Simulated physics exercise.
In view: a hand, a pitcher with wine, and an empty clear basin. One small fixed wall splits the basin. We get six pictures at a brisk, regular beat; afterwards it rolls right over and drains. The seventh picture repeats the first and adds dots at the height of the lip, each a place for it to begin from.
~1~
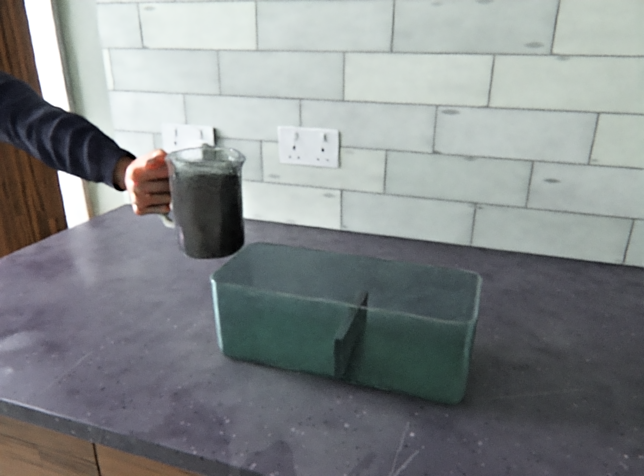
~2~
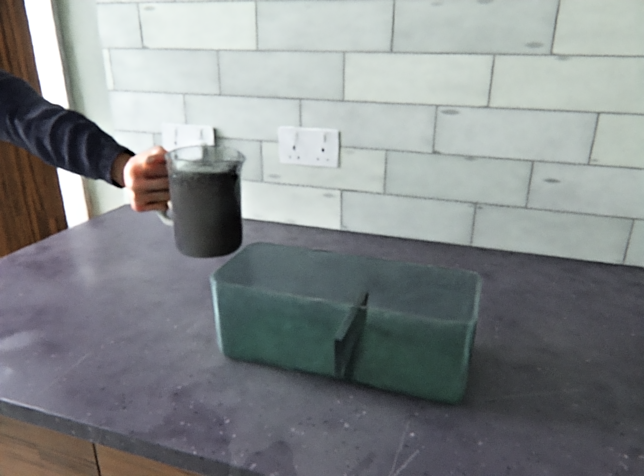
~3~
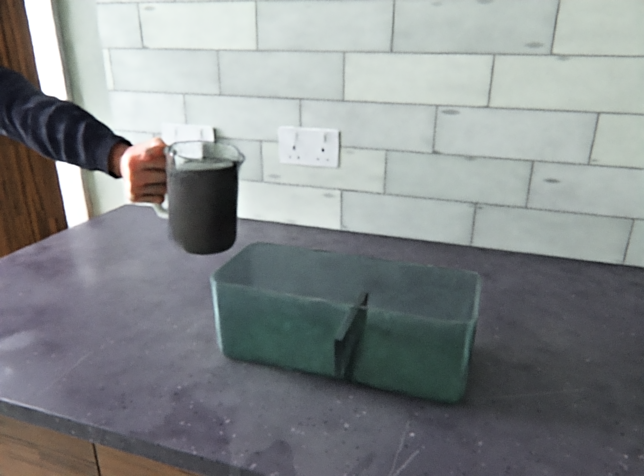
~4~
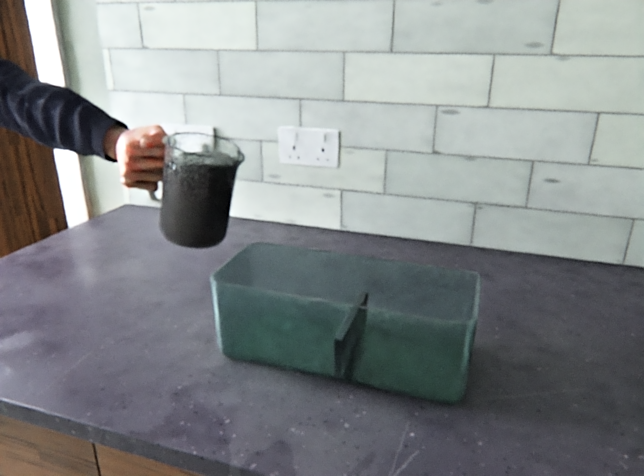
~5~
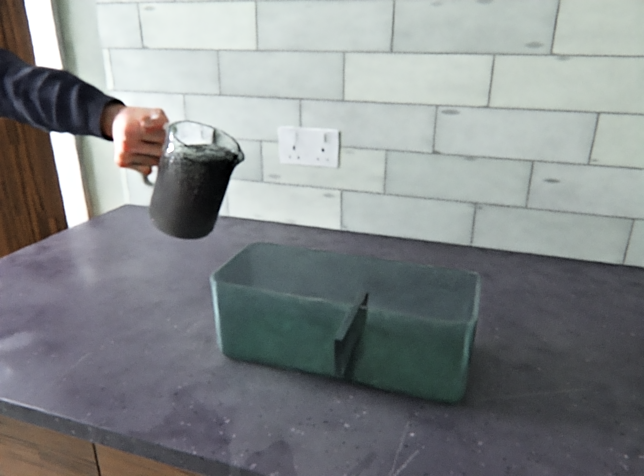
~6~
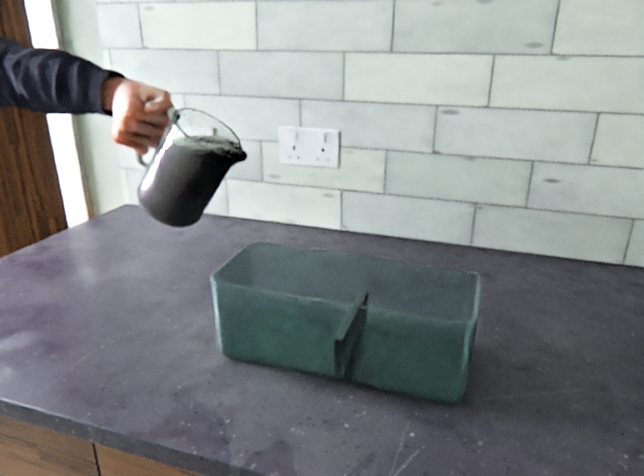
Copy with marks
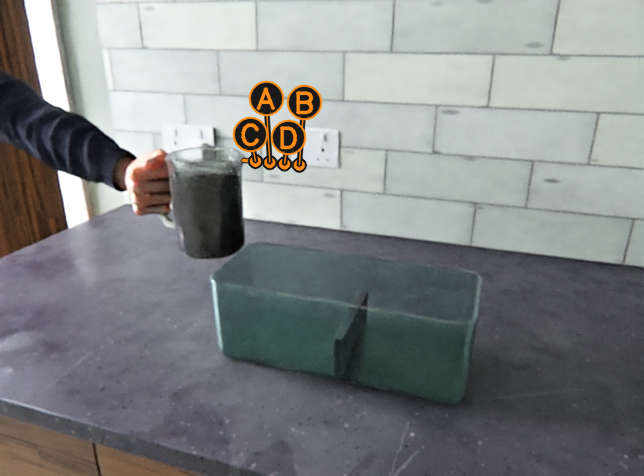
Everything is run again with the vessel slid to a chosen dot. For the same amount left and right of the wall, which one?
A is best.
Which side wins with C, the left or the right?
The left one.
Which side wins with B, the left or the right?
The right one.
In orange, A at (269, 162); B at (299, 165); C at (255, 161); D at (284, 163).
With A, about 50 % ends left of the wall and 48 % right of it.
With B, about 9 % ends left of the wall and 90 % right of it.
With C, about 87 % ends left of the wall and 11 % right of it.
With D, about 21 % ends left of the wall and 77 % right of it.
